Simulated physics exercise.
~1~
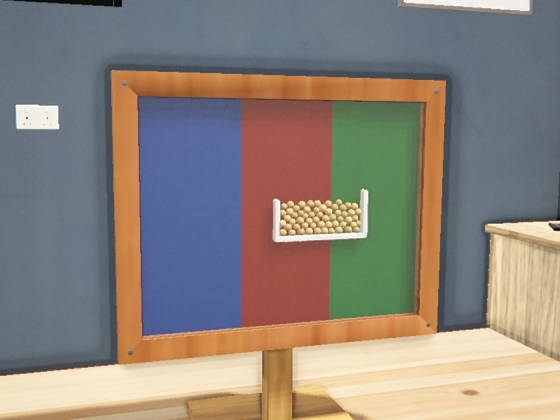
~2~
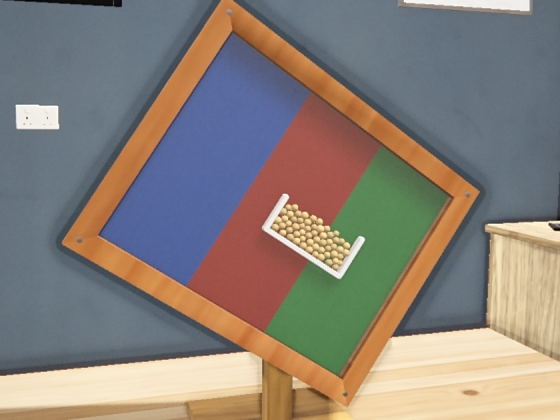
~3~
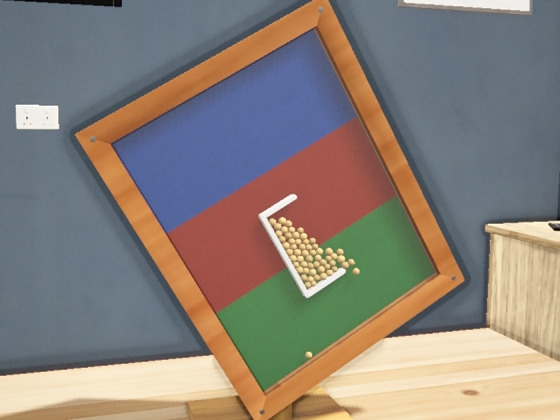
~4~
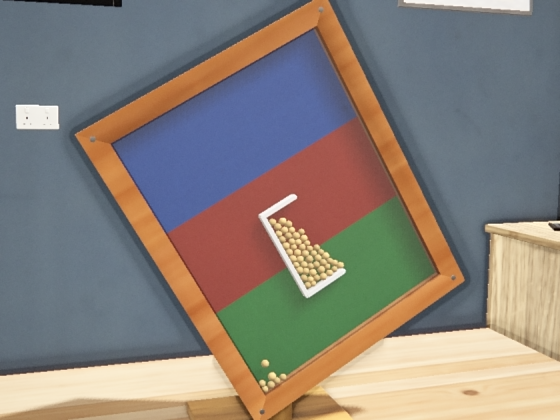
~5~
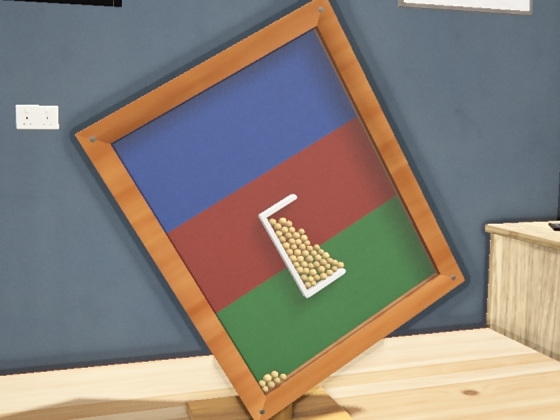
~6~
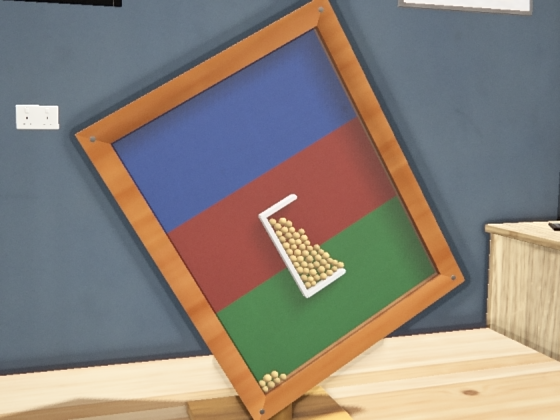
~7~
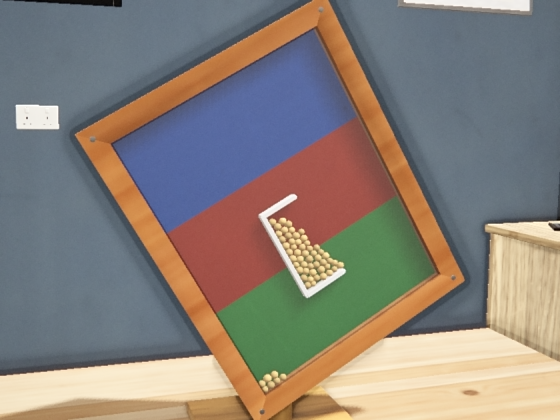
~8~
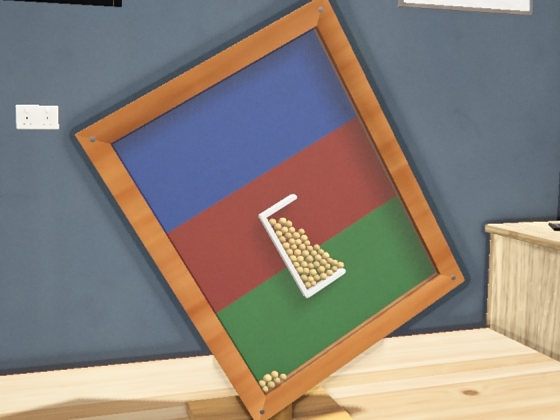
A wooden-framed box with blue, red and green strips turned clockwise and stopped at a steep tilt, spilling some pale beads from its small white tray into the bottom corner of the green strip, while most stayed heaped in the tray.
